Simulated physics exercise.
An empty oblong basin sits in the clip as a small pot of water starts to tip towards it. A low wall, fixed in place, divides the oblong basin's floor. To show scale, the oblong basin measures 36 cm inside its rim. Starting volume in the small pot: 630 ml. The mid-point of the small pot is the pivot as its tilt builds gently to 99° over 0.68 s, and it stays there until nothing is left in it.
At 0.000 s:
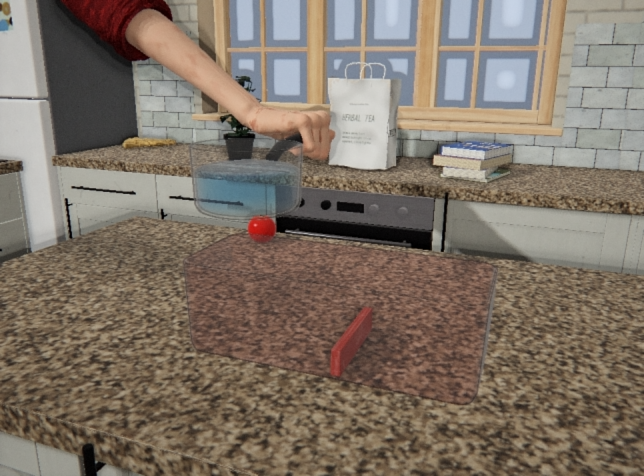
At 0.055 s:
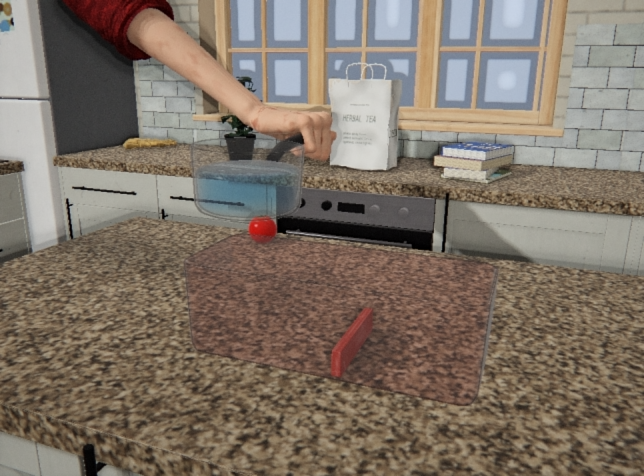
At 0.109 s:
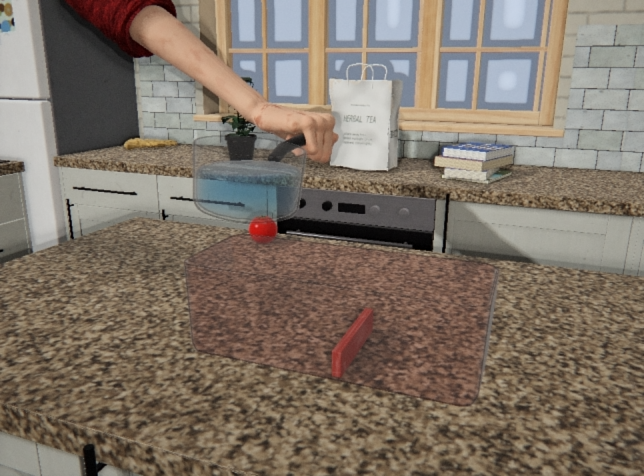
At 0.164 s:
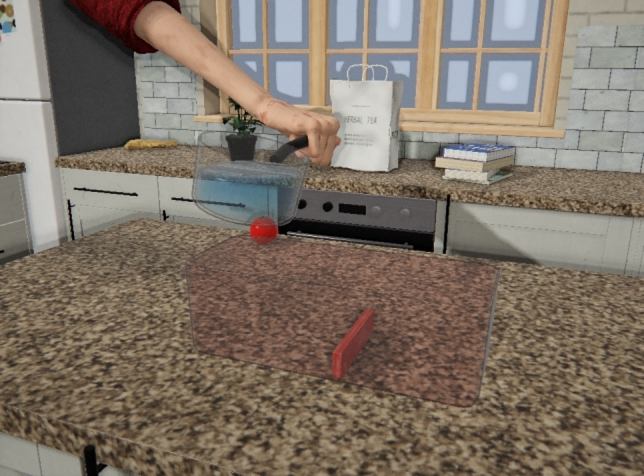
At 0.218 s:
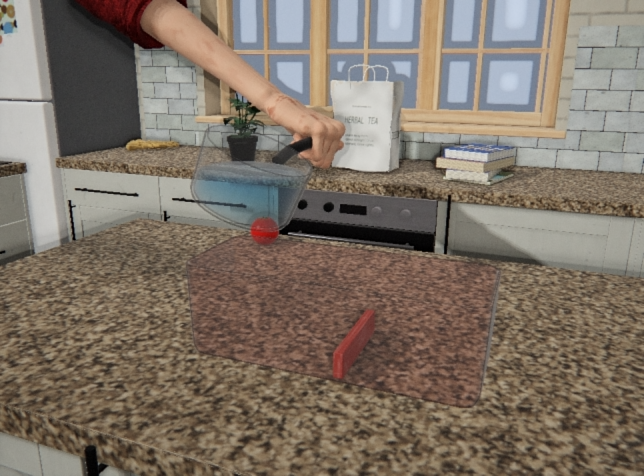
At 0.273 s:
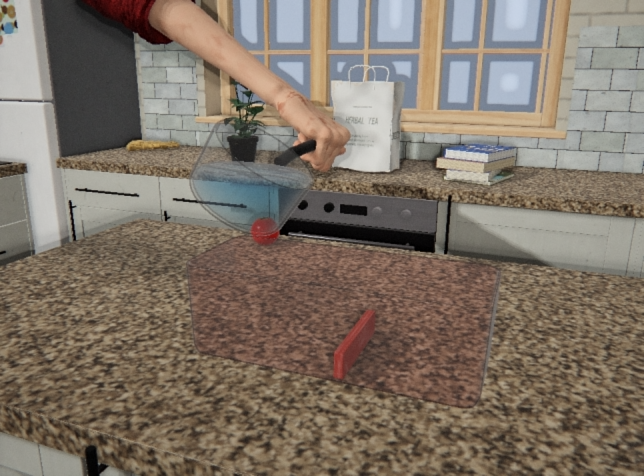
A hand from a red-sleeved arm grips the dark handle of a small, clear pot of bluish water above a speckled brown kitchen counter, viewed from slightly above. In front sit a red ball, left of centre, and an empty, transparent reddish oblong basin with a low red wall inside; behind are a white paper bag, plant, books and window. The pot gradually tilts rightward as the hand shifts slightly, while the camera appears almost still.
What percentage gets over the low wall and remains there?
12 %.
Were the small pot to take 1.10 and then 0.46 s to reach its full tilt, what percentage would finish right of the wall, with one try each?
Some 20 and 10 per cent, in that order.
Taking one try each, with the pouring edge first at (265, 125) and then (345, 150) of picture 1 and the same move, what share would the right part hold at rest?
Respectively about 15 and 85 percent.
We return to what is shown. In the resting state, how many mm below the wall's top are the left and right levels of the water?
12 mm left, 30 mm right.
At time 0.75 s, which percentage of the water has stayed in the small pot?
Near 12 in a hundred.
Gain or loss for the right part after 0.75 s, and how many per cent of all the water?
Looks like it goes higher by around 5.
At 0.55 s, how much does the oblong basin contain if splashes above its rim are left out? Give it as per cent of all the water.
30 %, give or take.
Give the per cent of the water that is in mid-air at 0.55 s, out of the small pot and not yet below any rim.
At that moment, about 30 percent.
After 0.55 s the tilt is 90° and 40 per cent is still to pour, 29 is left of the wall and 1 right of it.
After 0.75 s the tilt is 99° and 12 per cent is still to pour, 75 is left of the wall and 8 right of it.
After 0.95 s the tilt is 99° and 2 per cent is still to pour, 82 is left of the wall and 12 right of it.
After 1.18 s the tilt is 99° and 1 per cent is still to pour, 85 is left of the wall and 12 right of it.
In the end 86 per cent lies left of the wall, 12 right of it and 2 outside.
